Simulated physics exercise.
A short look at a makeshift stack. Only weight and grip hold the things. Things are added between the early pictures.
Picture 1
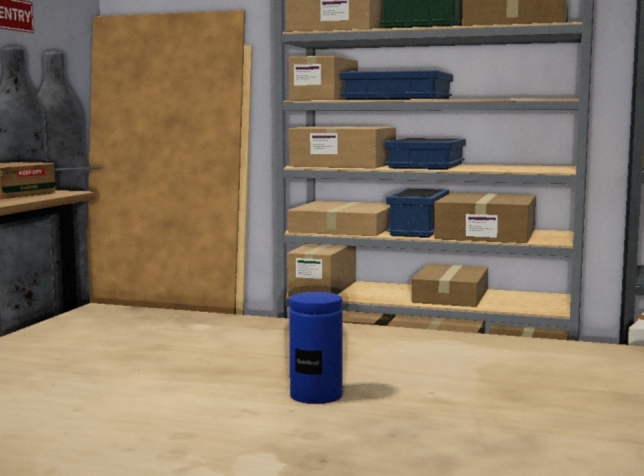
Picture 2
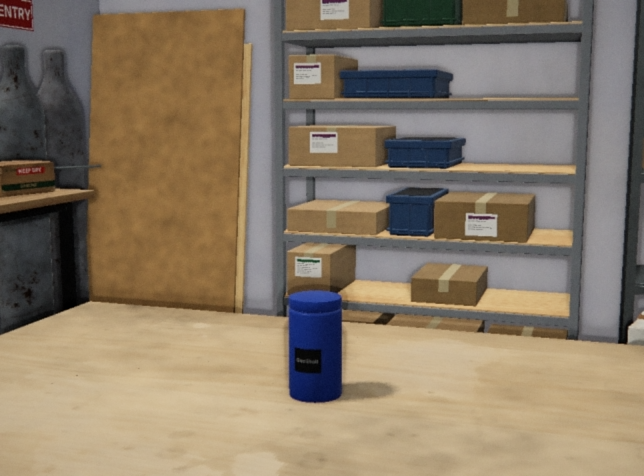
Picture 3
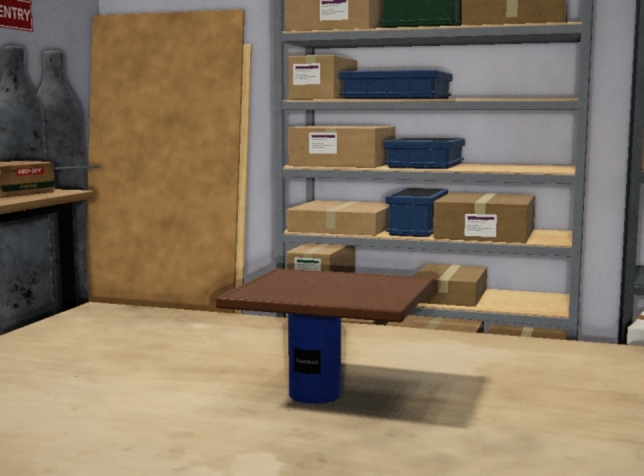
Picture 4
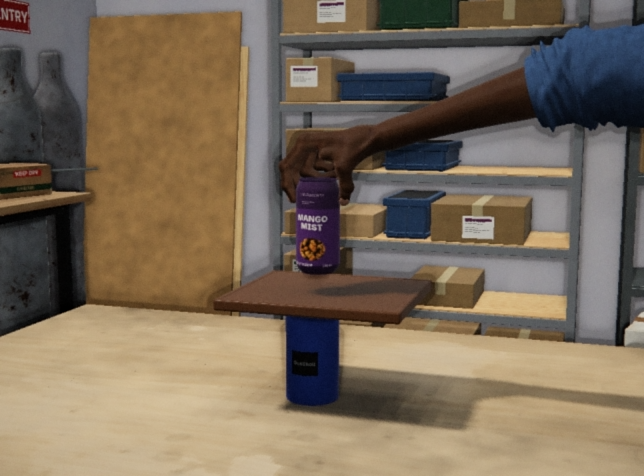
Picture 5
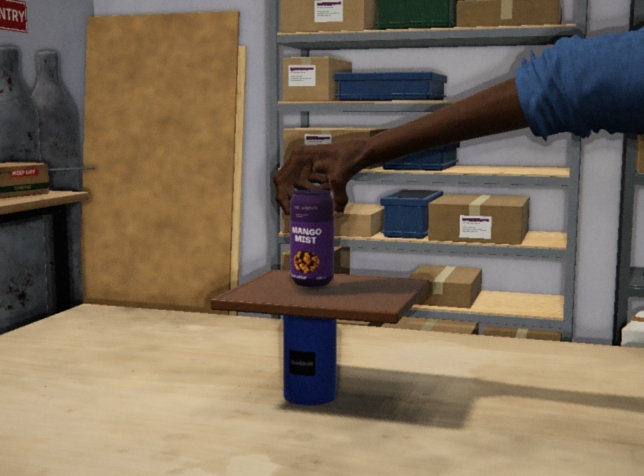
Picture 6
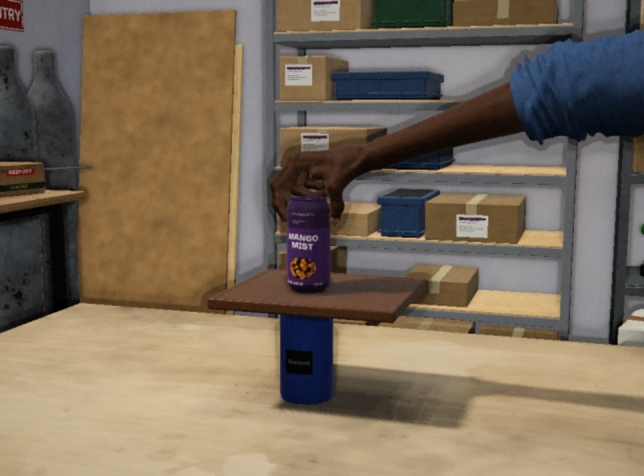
A brown board appears on top of a blue jar standing on a pale wooden table, seen from slightly above in a storeroom with shelves of cardboard boxes and blue bins behind. A dark-skinned hand in a blue sleeve reaches in from the right and lowers a purple can onto the board above the jar. The hand keeps hold of the can while the view drifts slightly right.
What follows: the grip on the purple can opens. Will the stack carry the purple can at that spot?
Outcome: The stack stays up.
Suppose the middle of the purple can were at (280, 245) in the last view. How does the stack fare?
Then it keeps its balance.
Then, 0.60 s past the last view, nothing moves.
Then, 1.30 s past the last view, purple can resting near (309, 245).
Finally, all 3 still in place. Final places as the last picture's camera would see them, purple can near (309, 245). The stack keeps its balance.
